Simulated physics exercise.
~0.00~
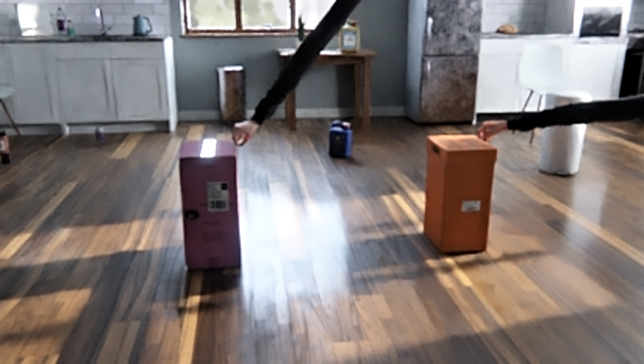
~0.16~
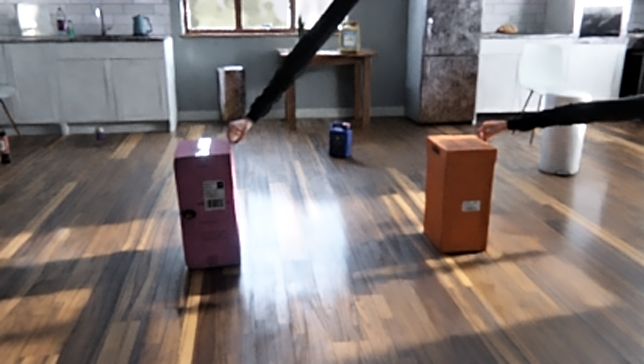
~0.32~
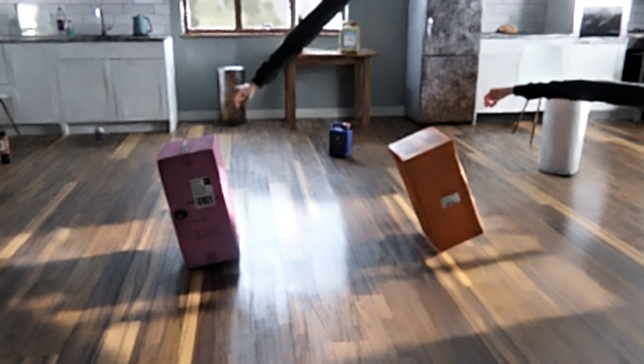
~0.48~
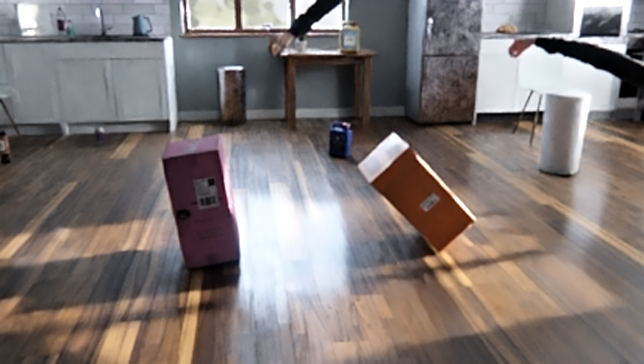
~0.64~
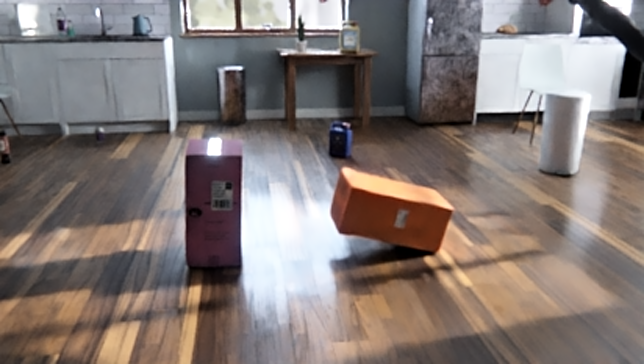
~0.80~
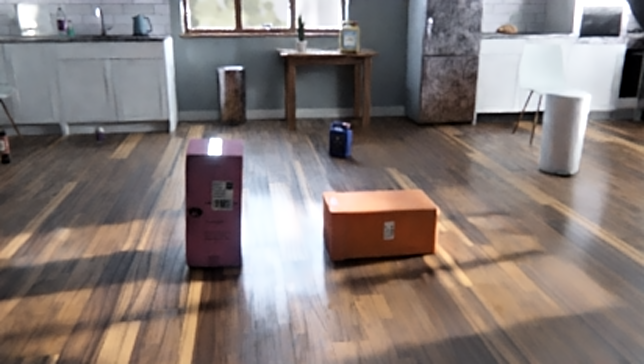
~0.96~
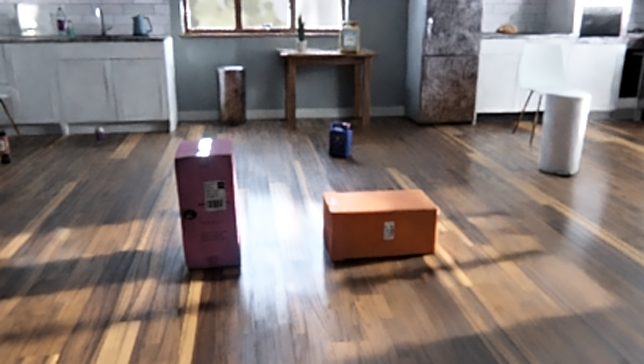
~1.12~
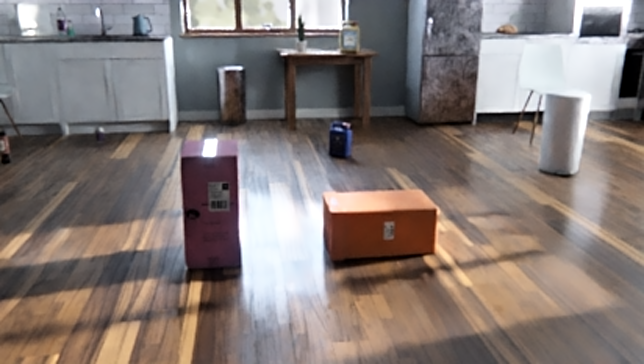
The footage shows two hands tipping a pink parcel and an orange box to the left on a wooden floor, then withdrawing. The orange box topples onto its side and lies still, while the pink parcel rocks back and settles upright.
